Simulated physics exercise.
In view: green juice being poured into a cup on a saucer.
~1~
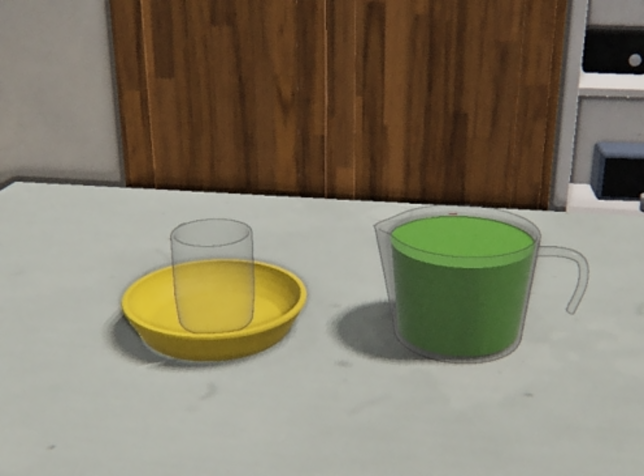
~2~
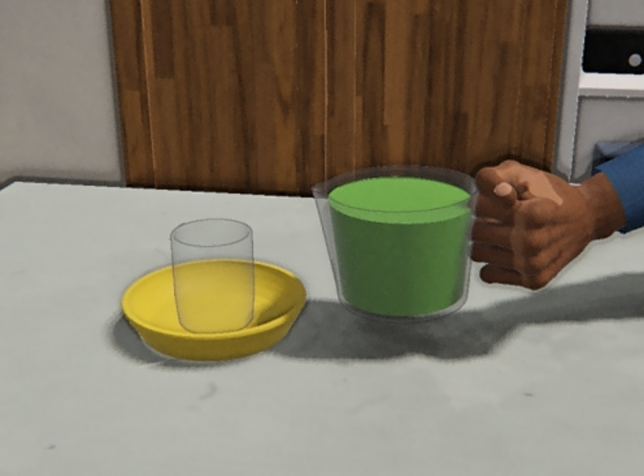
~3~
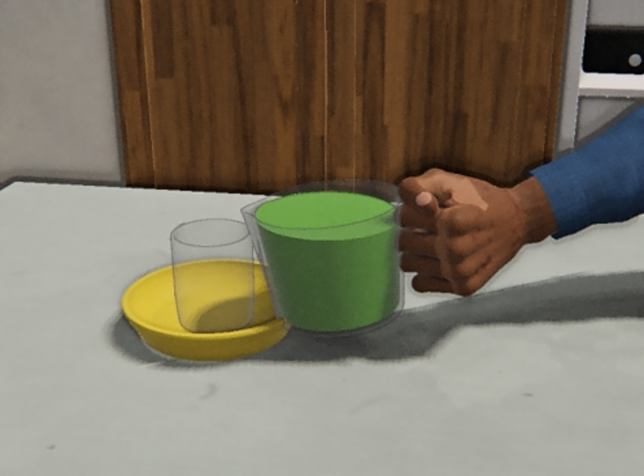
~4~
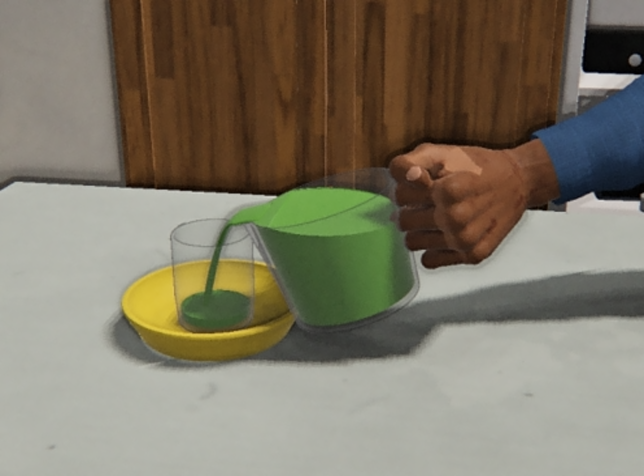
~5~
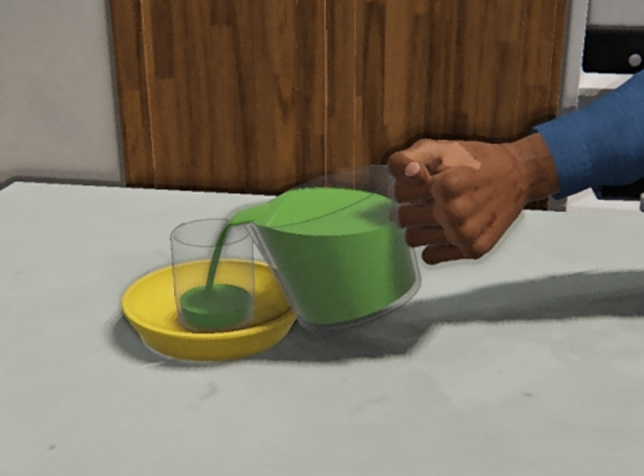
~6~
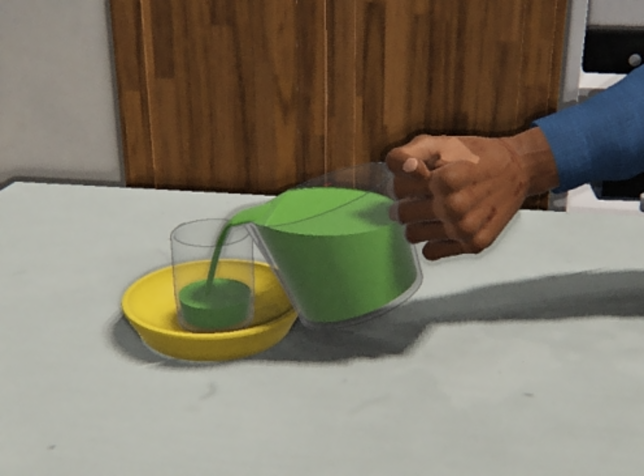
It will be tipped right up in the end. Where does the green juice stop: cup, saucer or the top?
It floods on to the top.
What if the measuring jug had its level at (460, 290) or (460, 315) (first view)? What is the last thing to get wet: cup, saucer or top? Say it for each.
As listed: Into the saucer, the cup holds it.
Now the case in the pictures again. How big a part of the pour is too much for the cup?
About 70 per cent.
Next, the cup is full to the brim; the saucer is wet, with room to spare.
After that, the cup is full to the brim; the saucer is full and running over.
Finally, the cup is full to the brim; the saucer is full and running over.
